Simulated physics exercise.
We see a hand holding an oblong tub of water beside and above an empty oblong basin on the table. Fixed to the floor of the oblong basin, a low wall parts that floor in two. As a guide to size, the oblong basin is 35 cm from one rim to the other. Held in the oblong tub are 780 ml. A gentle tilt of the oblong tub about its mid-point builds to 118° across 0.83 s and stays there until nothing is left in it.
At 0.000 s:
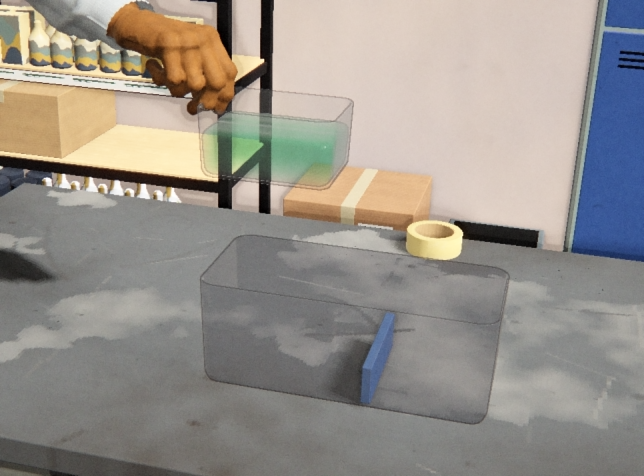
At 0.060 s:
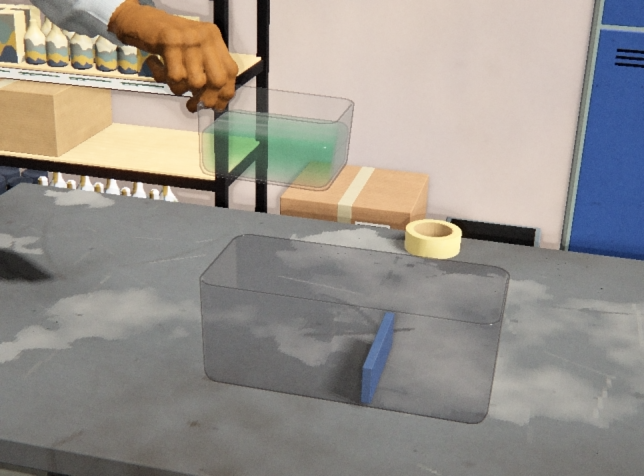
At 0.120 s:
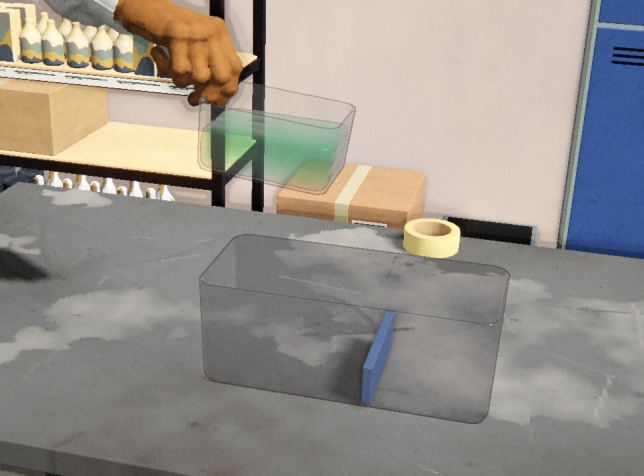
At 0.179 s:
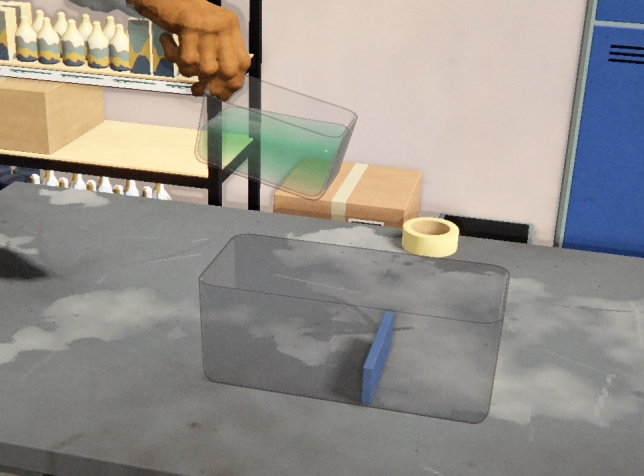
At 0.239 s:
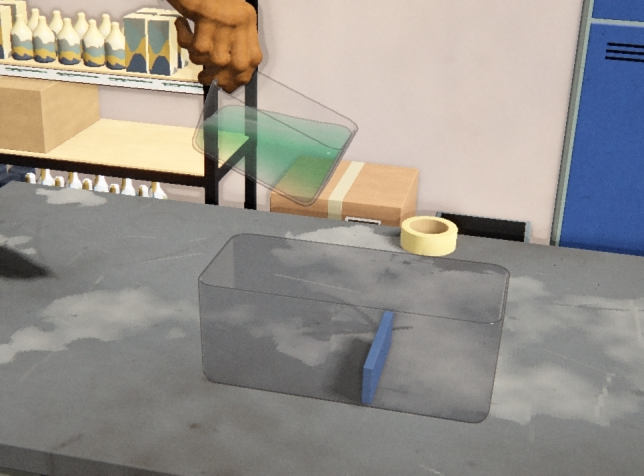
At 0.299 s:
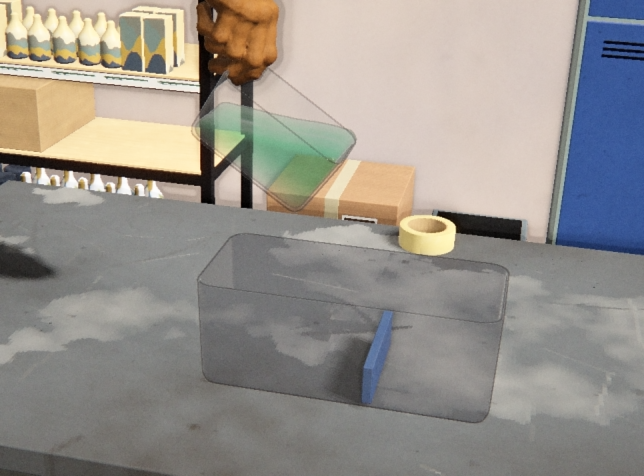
A hand held a clear tub of green water above a table and steadily tilted it down to the right, beside and above an empty clear basin with a low blue wall inside.
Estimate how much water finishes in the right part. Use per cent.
I would say 49 per cent.
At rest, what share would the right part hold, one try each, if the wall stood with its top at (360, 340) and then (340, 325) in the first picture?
65 % and 75 %.
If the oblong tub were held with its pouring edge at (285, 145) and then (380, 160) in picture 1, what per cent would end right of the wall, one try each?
Try 1: Approx. 5 %; try 2: Approx. 65 %.
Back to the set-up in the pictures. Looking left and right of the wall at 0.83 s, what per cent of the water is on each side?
Around 40 on the left and around 50 on the right.
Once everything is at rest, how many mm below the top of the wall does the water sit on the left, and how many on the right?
On the left it's about 34 mm; on the right, about 28 mm.
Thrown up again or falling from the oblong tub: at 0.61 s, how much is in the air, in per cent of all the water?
Roughly 40 percent.
Then, 0.61 s in, the tilt is 98° and 18 per cent is still to pour, 6 is left of the wall and 36 right of it.
Then, 0.83 s in, the tilt is 118° and 2 per cent is still to pour, 40 is left of the wall and 51 right of it.
Then, 1.07 s in, the tilt is 118° and 0 per cent is still to pour, 50 is left of the wall and 49 right of it.
Then, 1.33 s in, the tilt is 118° and 0 per cent is still to pour, 50 is left of the wall and 49 right of it.
Finally, 50 per cent lies left of the wall, 49 right of it and 2 outside.
